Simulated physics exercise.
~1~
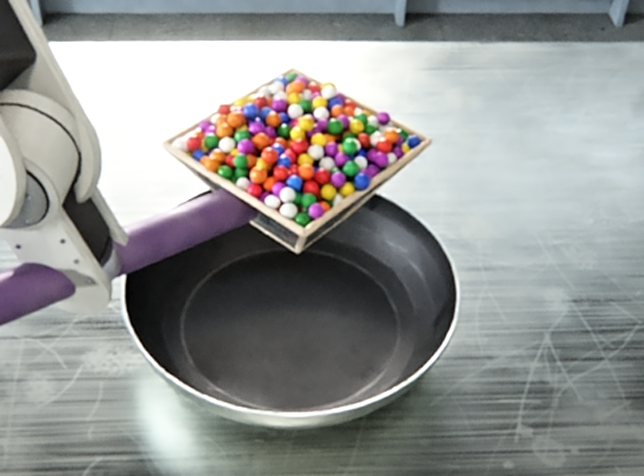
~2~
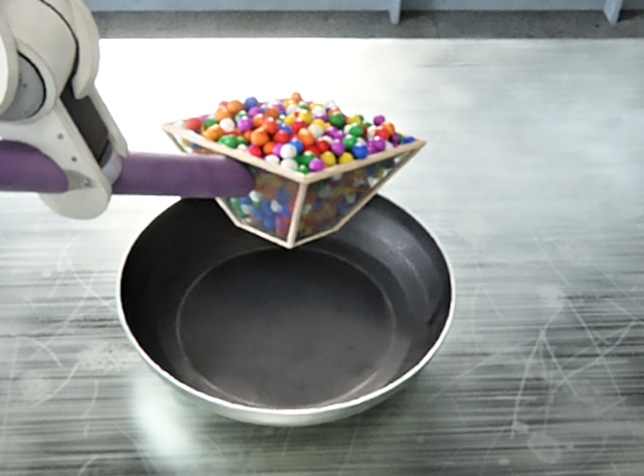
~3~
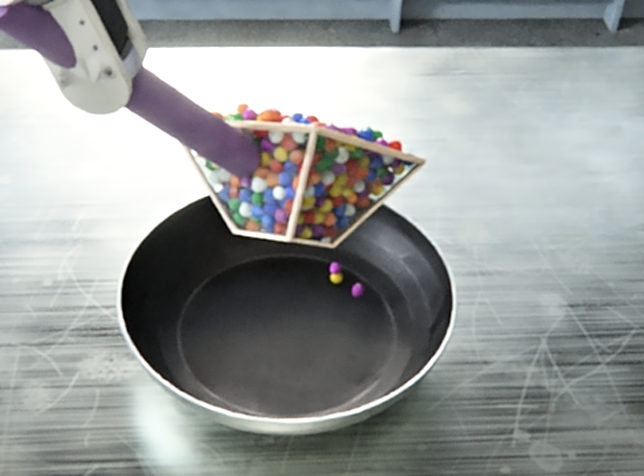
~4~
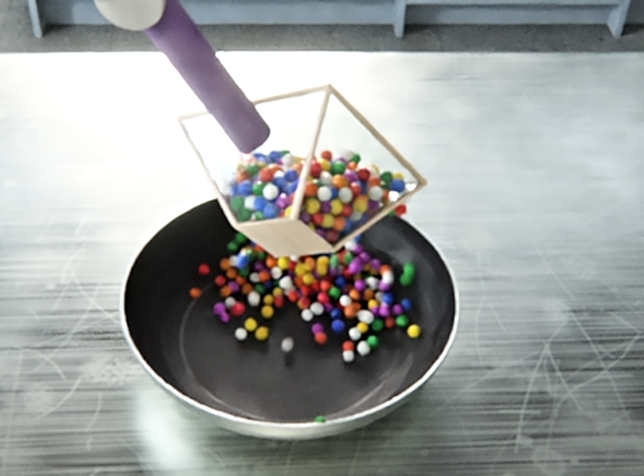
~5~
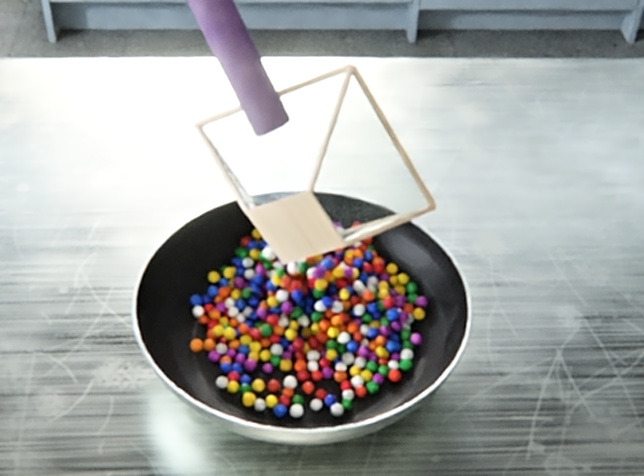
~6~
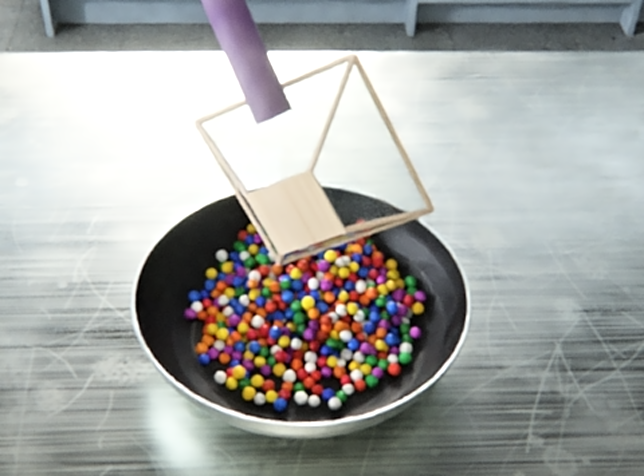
A robotic arm with a purple rod held a clear, wood-edged scoop of colorful beads over a black pan and steadily tipped it, so a few beads dropped first, then many poured out, until the scoop was empty and the beads lay spread across the pan.
